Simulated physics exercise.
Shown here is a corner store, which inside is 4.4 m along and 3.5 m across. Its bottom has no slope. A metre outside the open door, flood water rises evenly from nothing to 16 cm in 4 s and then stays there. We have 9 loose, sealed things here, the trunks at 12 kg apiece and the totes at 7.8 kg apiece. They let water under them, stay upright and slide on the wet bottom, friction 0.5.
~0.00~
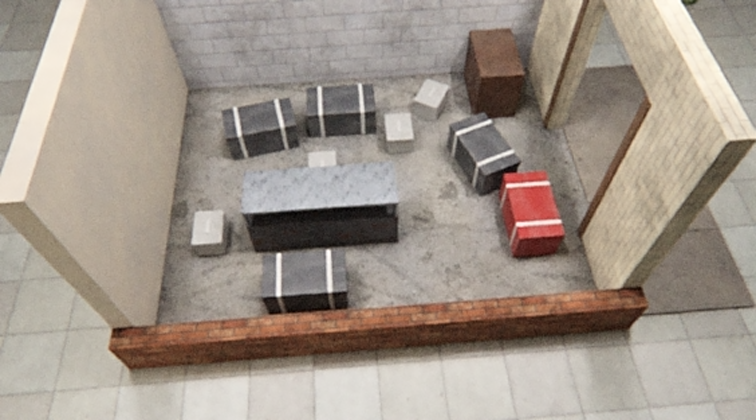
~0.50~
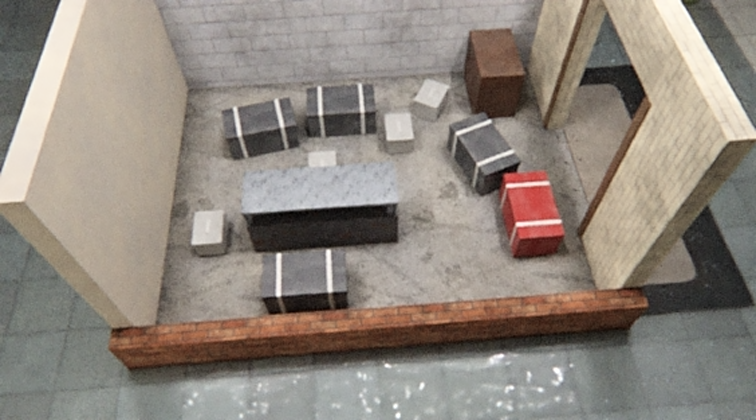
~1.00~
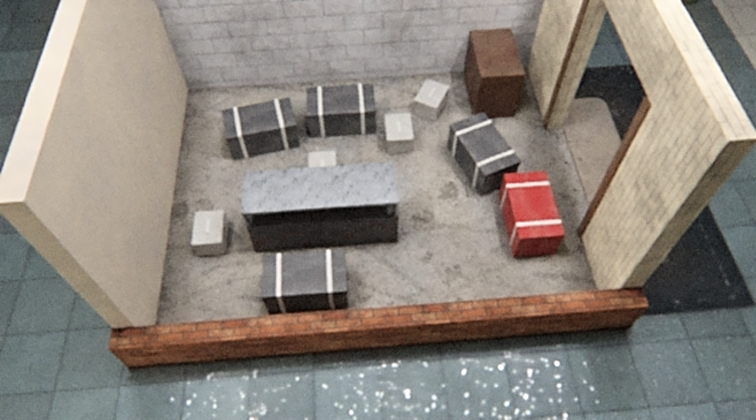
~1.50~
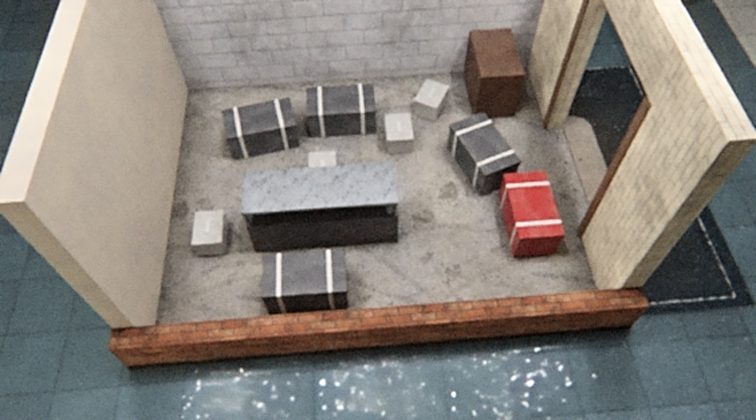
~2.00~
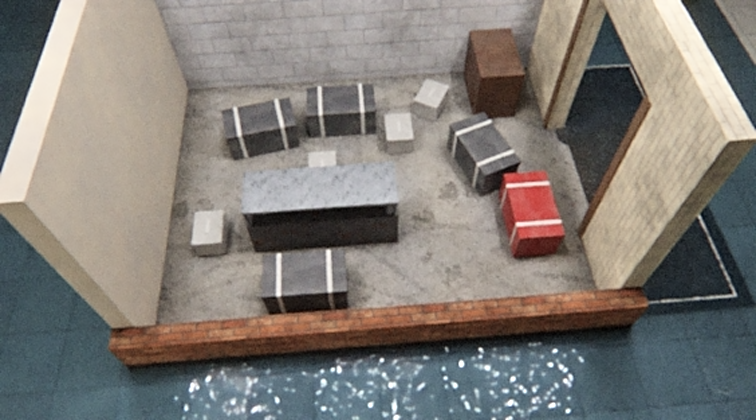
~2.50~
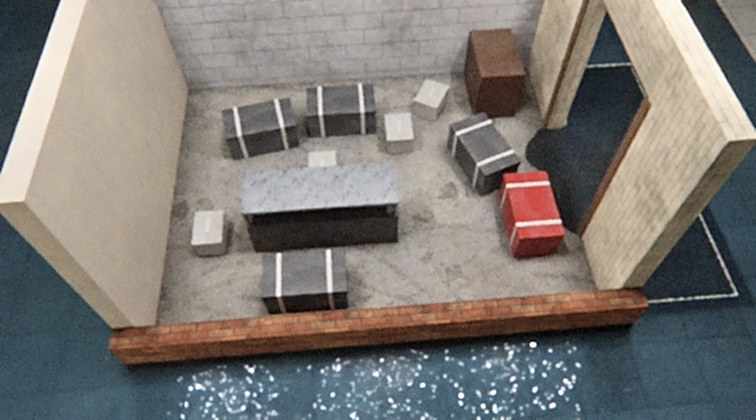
Water spreads over the pale tiled ground outside a small, roofless corner store, seen from above its low red-brick front wall. Inside stand a grey counter, dark trunks with white straps, a red trunk at right, small pale boxes and a brown block at the back. The water darkens to glinting blue-green, covers the mat outside the right-hand doorway, and edges just inside, while the objects and camera stay still.
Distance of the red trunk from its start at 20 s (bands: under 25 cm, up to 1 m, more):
Up to 1 m.
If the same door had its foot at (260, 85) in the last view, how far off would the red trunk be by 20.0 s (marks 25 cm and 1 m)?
So the red trunk is well away by then.
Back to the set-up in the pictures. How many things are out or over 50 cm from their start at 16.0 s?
My count gives 8.
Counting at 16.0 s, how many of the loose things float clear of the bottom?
I'd say 9 of them.
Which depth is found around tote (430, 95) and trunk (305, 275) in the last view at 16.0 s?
Around 11 cm and 13 cm.
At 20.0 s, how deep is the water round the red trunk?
About 12 cm.
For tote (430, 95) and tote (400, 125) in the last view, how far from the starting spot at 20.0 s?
Shifts: 50 cm / 120 cm.
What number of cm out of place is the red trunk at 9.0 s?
By then it has shifted roughly 80 cm.
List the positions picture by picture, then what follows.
In the first picture, the red trunk at (533, 203) rests on the ground; water covers 0.0 m2; 0 of 9 have shifted.
In the second picture, the red trunk at (533, 203), on the bottom; 0.0 m2 under water; 0 of 9 have shifted.
In the third picture, the red trunk at (533, 203), on the bottom; water covers 0.0 m2; 0 of 9 have shifted.
In the fourth picture, the red trunk at (533, 203), on the bottom; 0.0 m2 under water; 0 of 9 have shifted.
In the fifth picture, the red trunk at (533, 203) rests on the ground; water covers 0.0 m2; 0 of 9 have shifted.
In the sixth picture, the red trunk at (533, 203), on the bottom; 0.3 m2 under water; 0 of 9 have shifted.
After 4.0 s the red trunk is near (520, 215), 0.2 m from its start, aground; 0 afloat.
After 9.0 s the red trunk is near (554, 266), 0.7 m from its start, afloat; 6 afloat.
After 16.0 s the red trunk is near (523, 248), 0.6 m from its start, afloat; 9 afloat.
After 20.0 s the red trunk is near (473, 224), 0.7 m from its start, afloat; 9 afloat.
